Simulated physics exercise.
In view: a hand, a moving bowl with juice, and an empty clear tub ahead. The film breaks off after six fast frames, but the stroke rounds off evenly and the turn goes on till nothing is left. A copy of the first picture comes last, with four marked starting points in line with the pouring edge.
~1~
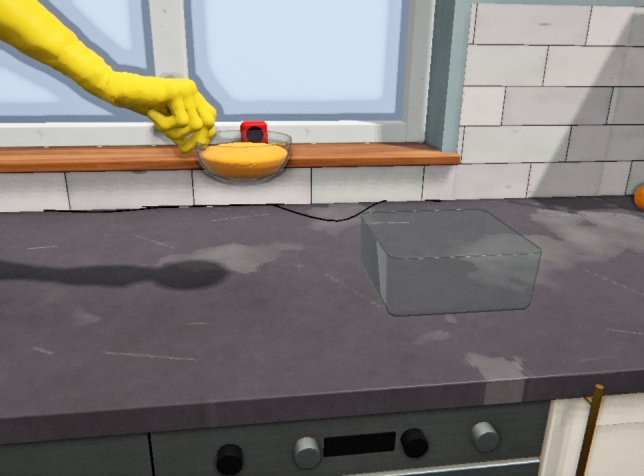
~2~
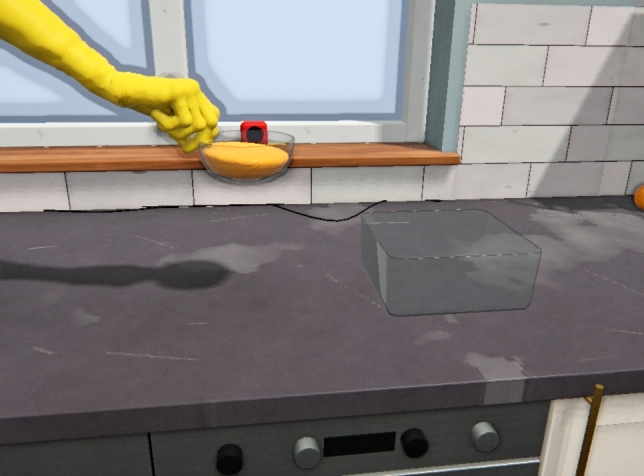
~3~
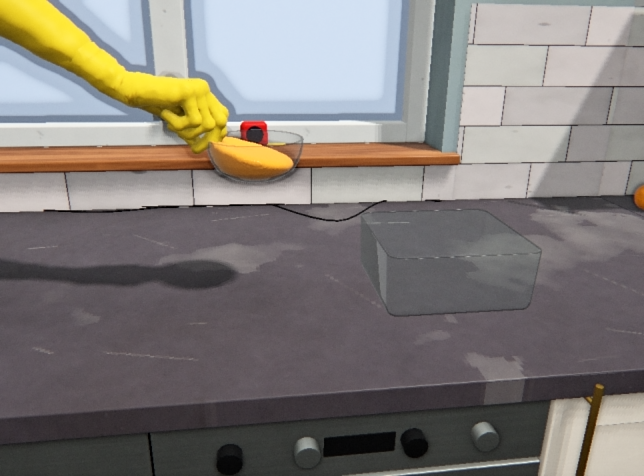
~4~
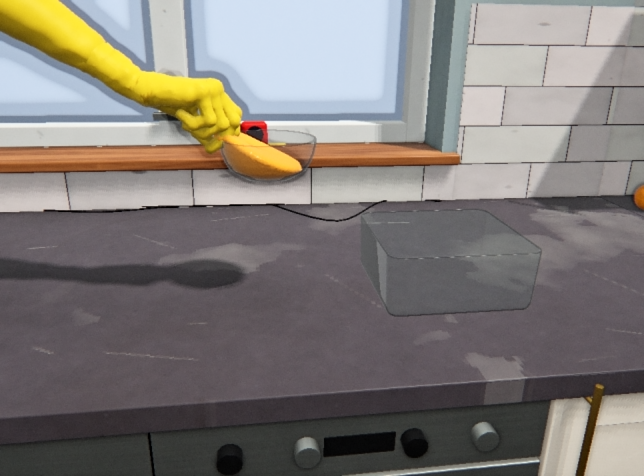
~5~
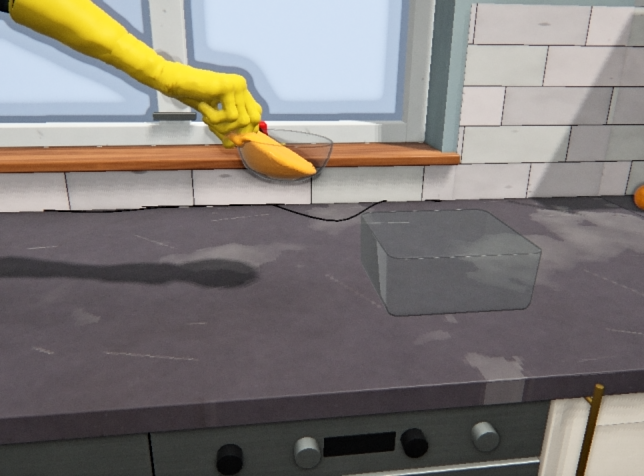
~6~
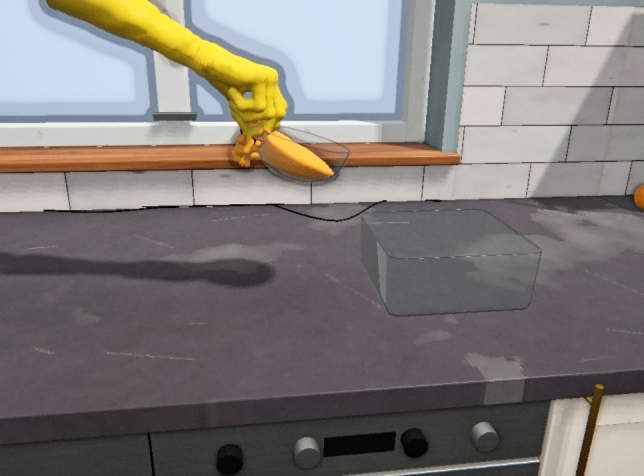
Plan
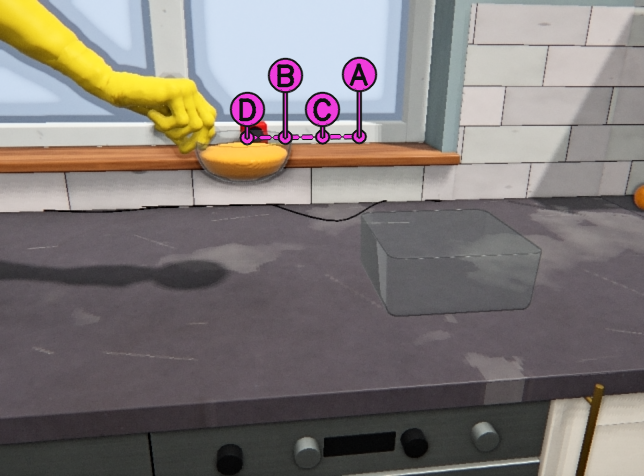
A yellow-gloved arm reaches in from the upper left, holding a clear bowl of orange juice above a dark, scuffed kitchen counter, seen by a still camera from slightly above. Behind it are a window, wooden sill, small red object and white tiles, with an empty clear tub to the right. The hand moves the bowl a short way right, the juice slants, and the bowl tilts rightward.
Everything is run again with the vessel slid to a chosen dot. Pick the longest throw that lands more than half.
Choose D.
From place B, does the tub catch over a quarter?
Yes, clearly.
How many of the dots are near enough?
All of the four.
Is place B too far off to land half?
No.
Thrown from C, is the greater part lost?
No.
On the marked copy, A at (359, 136); B at (285, 137); C at (322, 137); D at (247, 137).
If A is chosen, about 66 % lands in the tub, 6 % falls short and 28 % goes beside or beyond.
If B is chosen, about 80 % lands in the tub, 15 % falls short and 5 % goes beside or beyond.
If C is chosen, about 86 % lands in the tub, 11 % falls short and 3 % goes beside or beyond.
If D is chosen, about 62 % lands in the tub, 30 % falls short and 8 % goes beside or beyond.
